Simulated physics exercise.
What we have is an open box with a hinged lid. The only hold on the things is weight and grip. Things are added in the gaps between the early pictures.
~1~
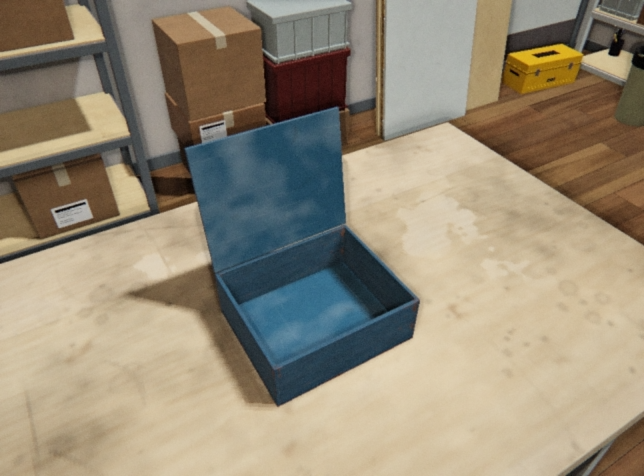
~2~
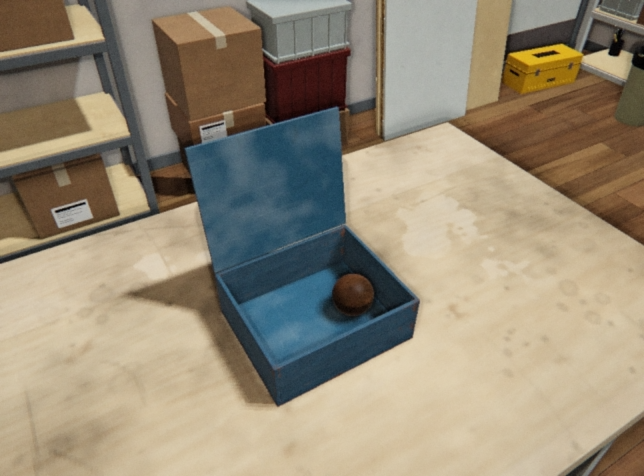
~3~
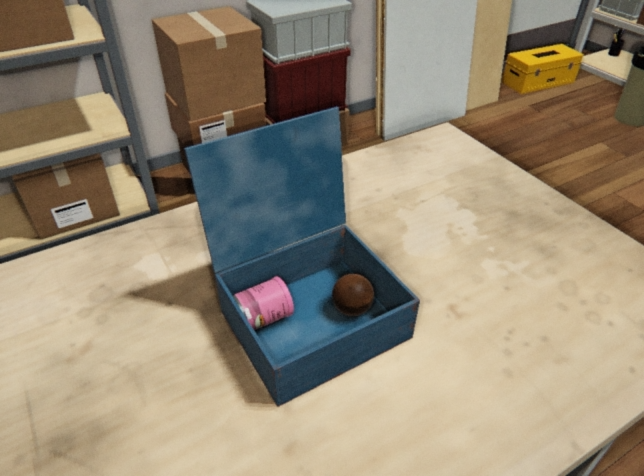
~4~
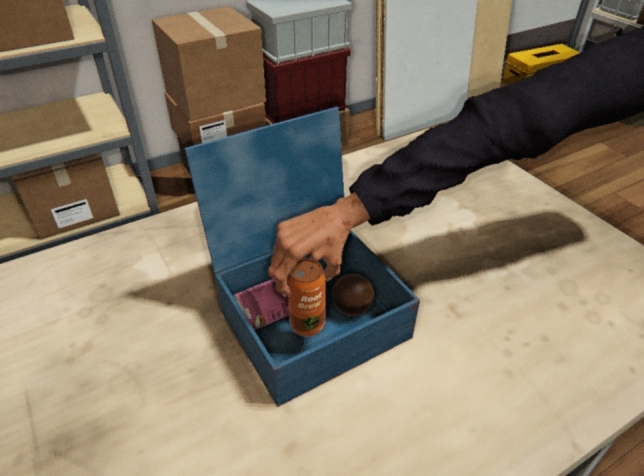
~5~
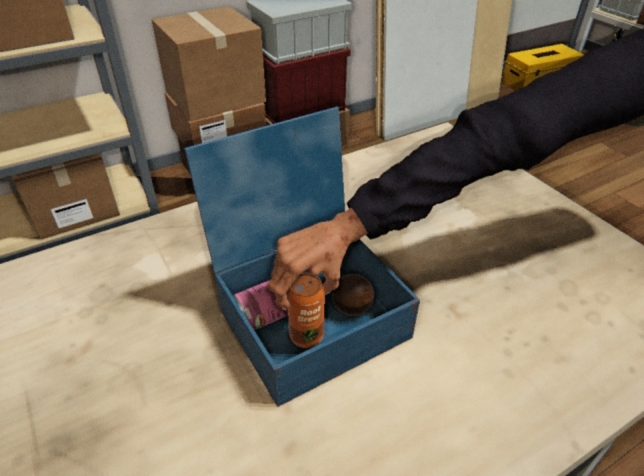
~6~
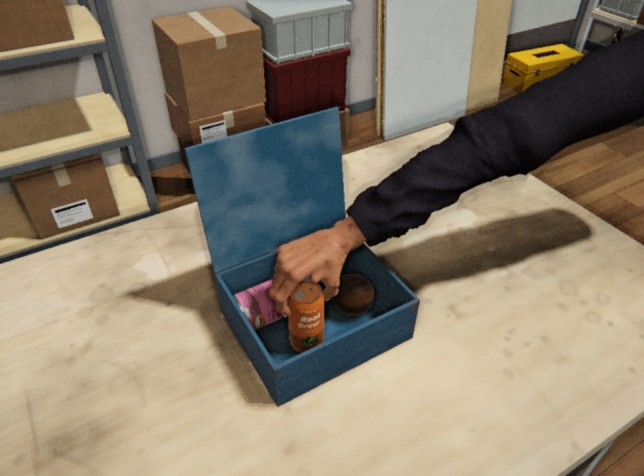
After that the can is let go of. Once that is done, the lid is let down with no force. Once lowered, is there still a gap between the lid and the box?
Yes, seems the lid is blocked.
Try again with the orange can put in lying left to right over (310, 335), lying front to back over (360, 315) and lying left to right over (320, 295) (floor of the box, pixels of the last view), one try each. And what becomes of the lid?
First, it sits on the rim; second, it is held up; third, it shuts flat.
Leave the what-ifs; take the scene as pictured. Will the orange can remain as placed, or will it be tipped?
At the finish it holds its orientation.
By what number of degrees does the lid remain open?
Close to 18 degrees.
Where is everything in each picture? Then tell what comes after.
In the first frame, the last thing is not in view yet.
In the second frame, the last thing is not in view yet; brown ball (353, 295).
In the third frame, the last thing is not in view yet; brown ball (353, 295).
The fourth frame shows on its way; orange can (307, 299); brown ball (353, 295).
The fifth frame shows on its way; orange can (306, 312); brown ball (353, 295).
The sixth frame shows in place under the hand; orange can (306, 319); brown ball (353, 295).
Then, 1.20 s later than the last frame, lid starting down.
Then, 1.60 s later than the last frame, lid 58° above the rim.
Then, 1.90 s later than the last frame, lid 31° above the rim.
When it is over, lid 18° above the rim; all 3 as before. End places, in pixels of the last picture, orange can near (306, 319).
